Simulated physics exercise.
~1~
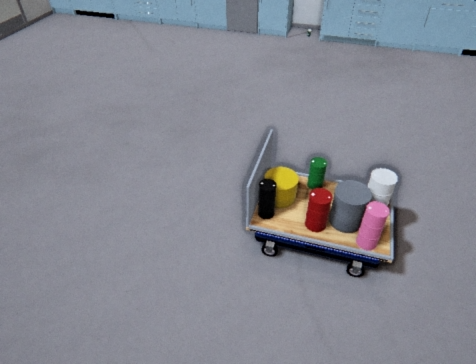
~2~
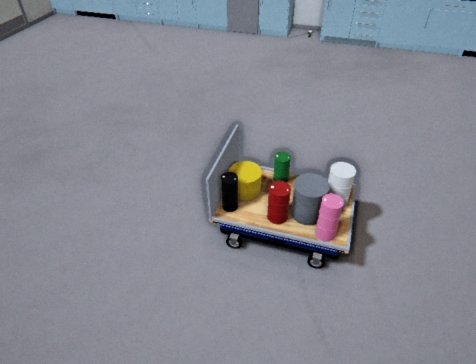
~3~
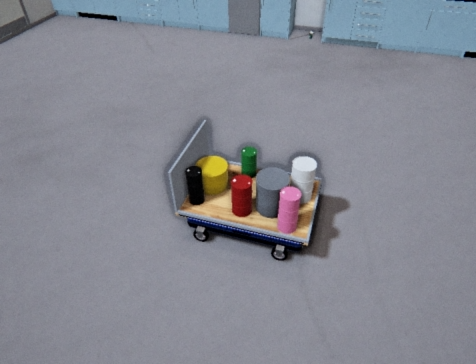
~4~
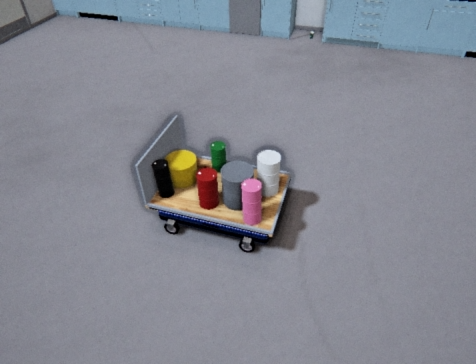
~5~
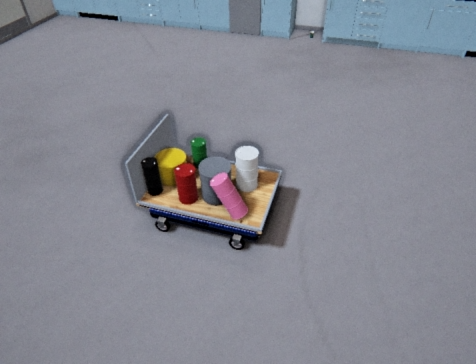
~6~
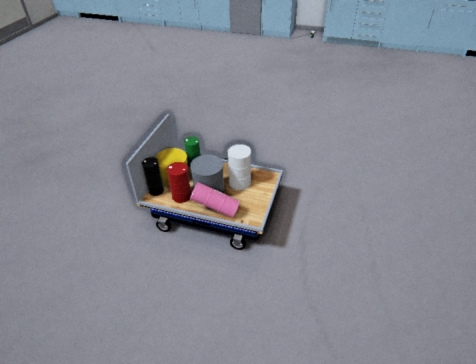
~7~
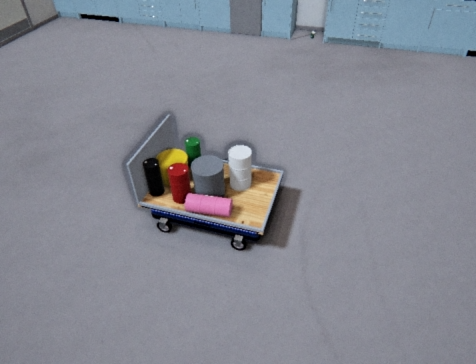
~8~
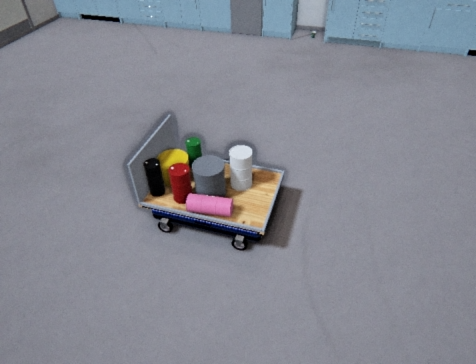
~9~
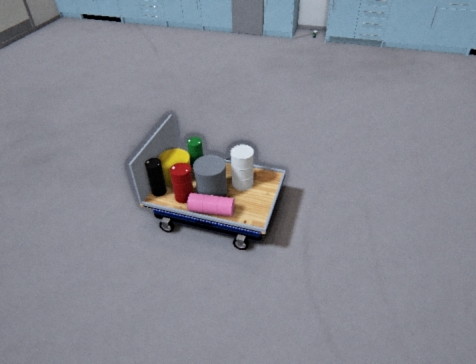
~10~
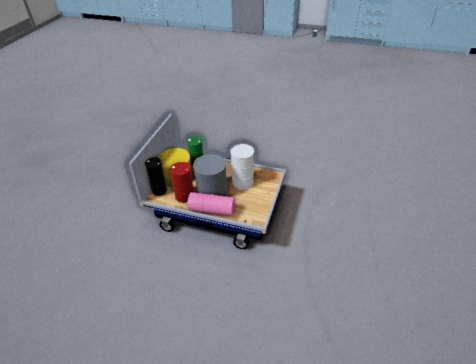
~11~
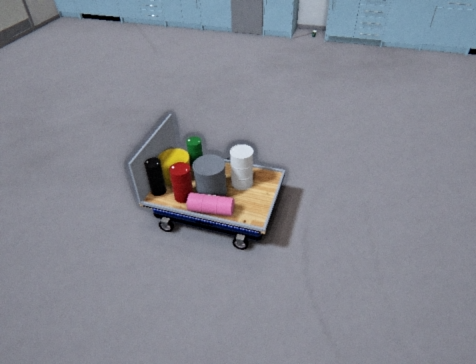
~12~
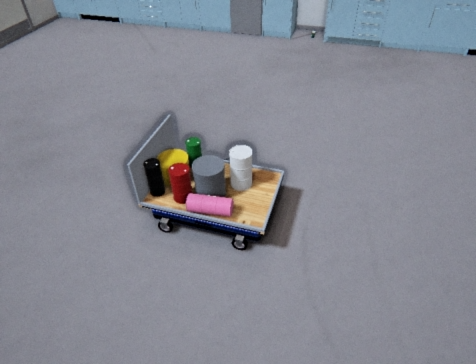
A flat cart carrying seven loose containers rolls left and stops as the pink canister topples onto its side, staying aboard.
